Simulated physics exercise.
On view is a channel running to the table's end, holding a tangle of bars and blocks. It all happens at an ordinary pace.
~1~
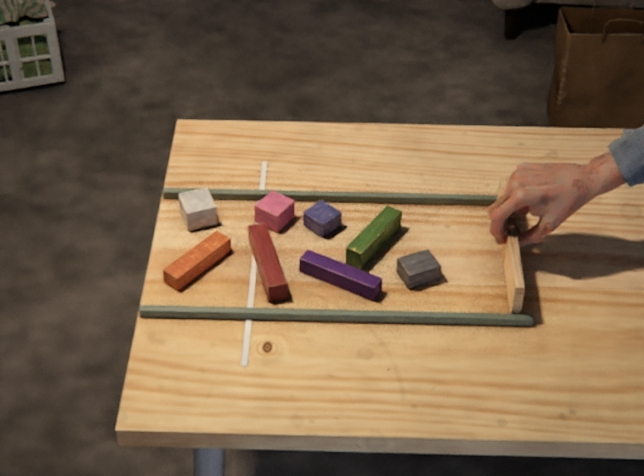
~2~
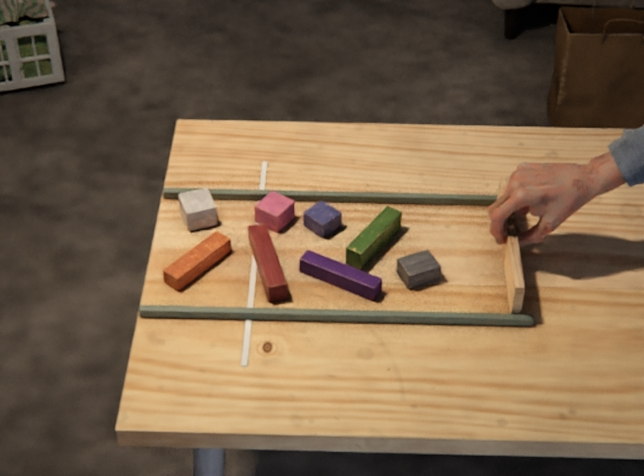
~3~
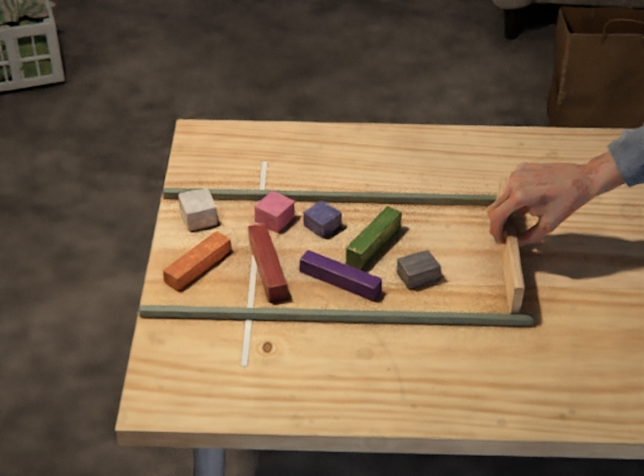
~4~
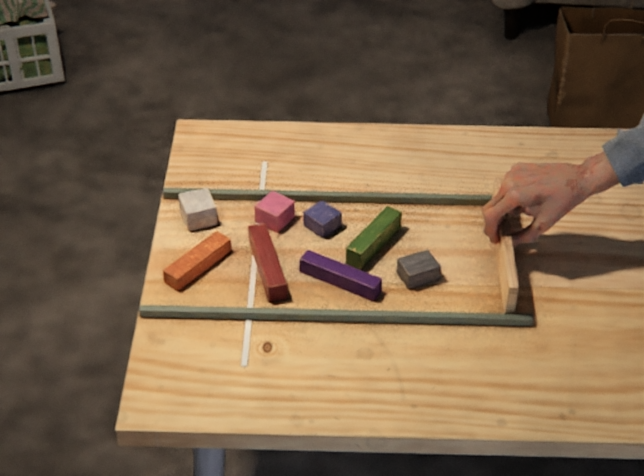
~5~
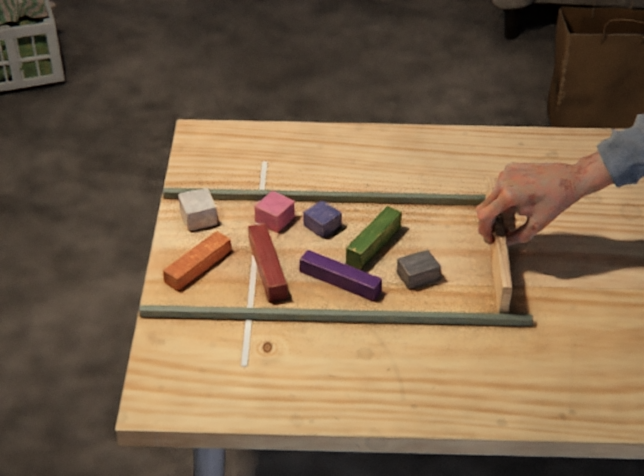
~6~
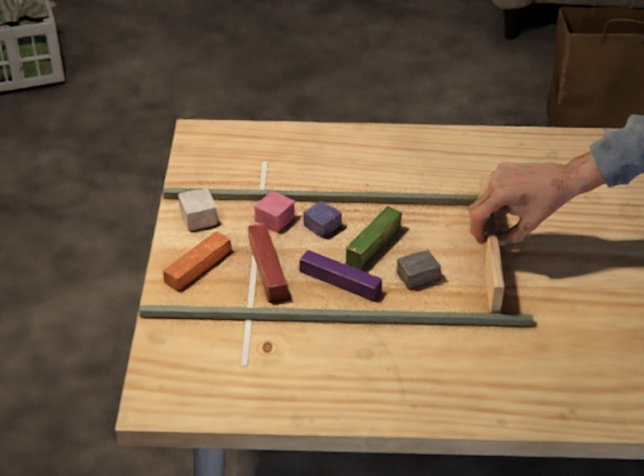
A hand at the right slides a small wooden board slightly leftward between two green rails on a pale wooden table, seen from above at an angle by a still camera. Between the rails lie white, pink and blue blocks along the back, orange, red, purple and green bars, and a grey block nearest the board. The board moves slowly without touching them, and the pieces stay still.
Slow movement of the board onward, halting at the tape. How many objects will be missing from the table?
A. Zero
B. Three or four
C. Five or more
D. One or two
A.
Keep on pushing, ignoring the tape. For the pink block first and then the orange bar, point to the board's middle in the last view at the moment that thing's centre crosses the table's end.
For the pink block at (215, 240), for the orange bar at (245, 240).
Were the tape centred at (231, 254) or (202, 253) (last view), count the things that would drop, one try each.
The first gives 2 and the second gives 4.
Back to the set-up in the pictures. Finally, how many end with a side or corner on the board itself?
It's 3.
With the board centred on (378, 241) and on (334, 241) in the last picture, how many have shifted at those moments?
At the first spot 3, then 6.
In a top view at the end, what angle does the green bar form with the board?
I'd say it's about 35° out of line.
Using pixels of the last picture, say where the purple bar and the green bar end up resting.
The purple bar stops around (217, 280); the green bar around (228, 233).
Soon after, none off yet; white block at rest near (198, 209); orange bar at rest near (198, 260); red bar at rest near (267, 262).
At rest, the number that fall off is zero.
